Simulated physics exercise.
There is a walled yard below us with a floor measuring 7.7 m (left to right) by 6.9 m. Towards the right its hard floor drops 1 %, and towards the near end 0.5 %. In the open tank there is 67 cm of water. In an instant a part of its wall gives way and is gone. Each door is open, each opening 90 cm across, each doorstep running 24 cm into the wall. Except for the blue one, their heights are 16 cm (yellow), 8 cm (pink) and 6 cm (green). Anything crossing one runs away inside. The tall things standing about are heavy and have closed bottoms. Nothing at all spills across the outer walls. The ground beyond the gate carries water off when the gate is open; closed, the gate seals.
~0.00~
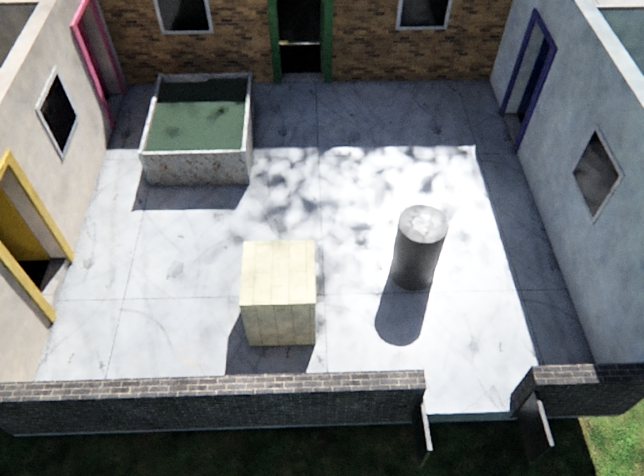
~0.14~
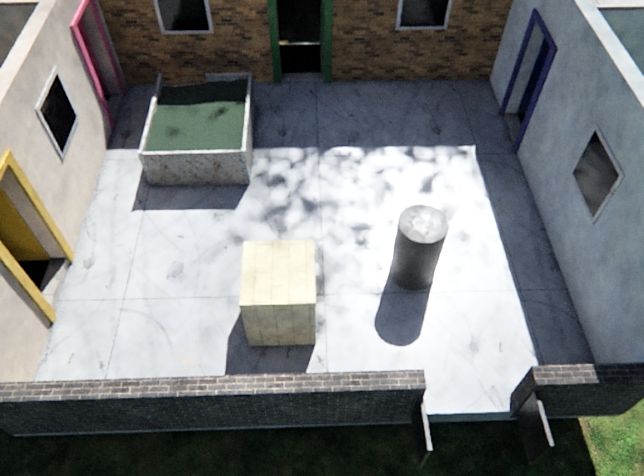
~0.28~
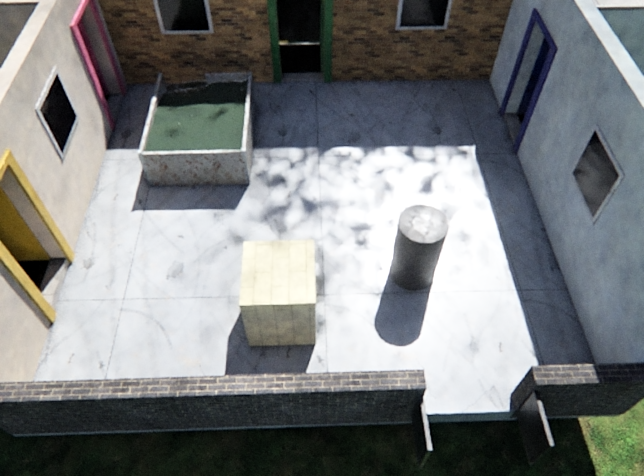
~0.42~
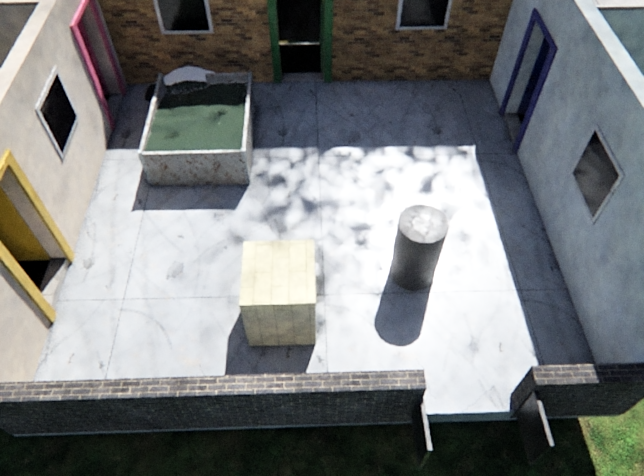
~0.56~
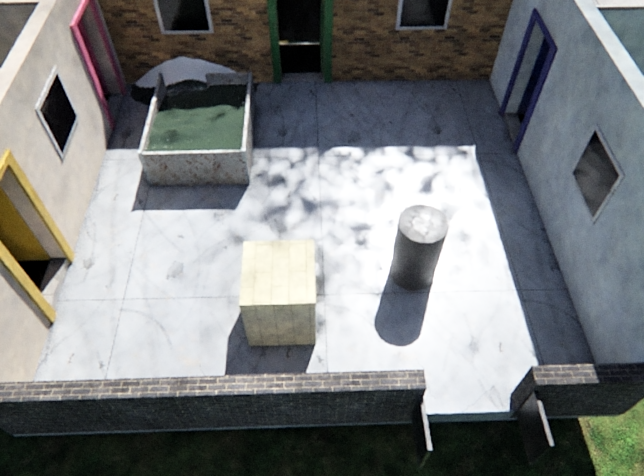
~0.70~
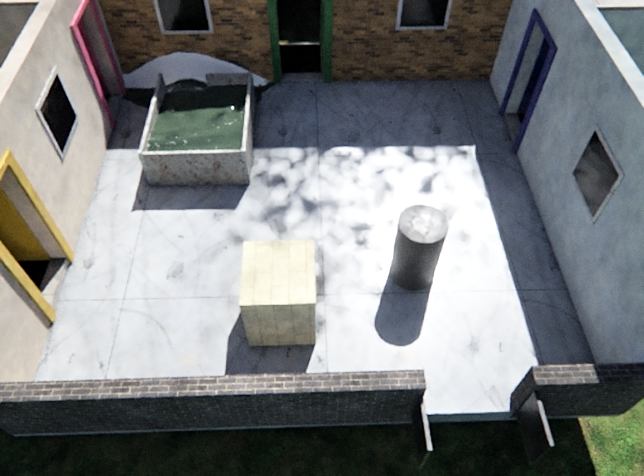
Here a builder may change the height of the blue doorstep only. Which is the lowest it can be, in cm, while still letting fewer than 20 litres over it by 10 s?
No lower than about 8.5 cm.
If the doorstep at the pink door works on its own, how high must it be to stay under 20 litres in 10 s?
Door pink, min height approx. 27 cm.
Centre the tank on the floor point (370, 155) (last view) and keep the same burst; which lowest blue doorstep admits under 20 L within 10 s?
With that change, some 9.5 centimetres.
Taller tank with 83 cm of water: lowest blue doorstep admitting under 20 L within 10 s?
Roughly 12.0 cm high.
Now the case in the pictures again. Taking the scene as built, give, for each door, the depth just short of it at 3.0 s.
Lab note, cm: Yellow 2; pink 19; blue 0; green 5.
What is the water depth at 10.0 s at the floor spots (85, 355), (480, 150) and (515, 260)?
Around 7 cm, 5 cm and 3 cm.
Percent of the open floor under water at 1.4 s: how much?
I'd say near 10 percent is wet.
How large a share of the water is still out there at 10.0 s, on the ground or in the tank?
Roughly 86 percent of the water remains.
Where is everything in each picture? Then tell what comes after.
Still water, 67 cm deep, in the open tank at (200, 114); the blue door at (525, 88) is dry, in the first frame.
Water pours out on the far side and has run 0.3 m, to a hidden place; about 9 cm deep outside, 67 cm at the back, in the second frame.
Water pours out on the far side and has run 0.8 m, to a hidden place; about 11 cm deep outside, 67 cm at the back, in the third frame.
Water pours out on the far side and has run 0.9 m, to (156, 85); about 14 cm deep outside, 67 cm at the back, in the fourth frame.
Water pours out on the far side and has run 1.1 m, to (136, 85); about 14 cm deep outside, 66 cm at the back, in the fifth frame.
Water pours out on the far side and has run 1.4 m, to (271, 83); about 15 cm deep outside, 62 cm at the back; the blue door at (525, 88), 6.3 m from the gap, is still 5.0 m from the nearest water, in the sixth frame.
After 1.4 s water covers 10 % of the floor, deepest (55 cm) near (136, 85); it has not reached the blue door.
After 3.0 s water covers 40 % of the floor, deepest (32 cm) near (136, 85); it has not reached the blue door.
After 10.0 s water covers 75 % of the floor, deepest (14 cm) near (583, 353); 6 cm at the blue door, 10 litres in over its 10 cm doorstep.
At the blue door as built, the water arrived by 3.1 s and peaked near 13 cm at 3.6 s.
Run again over the same 10 s with other heights there, 30 litres in over 7.5 cm, 8 litres over 10.5 cm. The limit of 20 litres is kept from about 8.5 cm up.
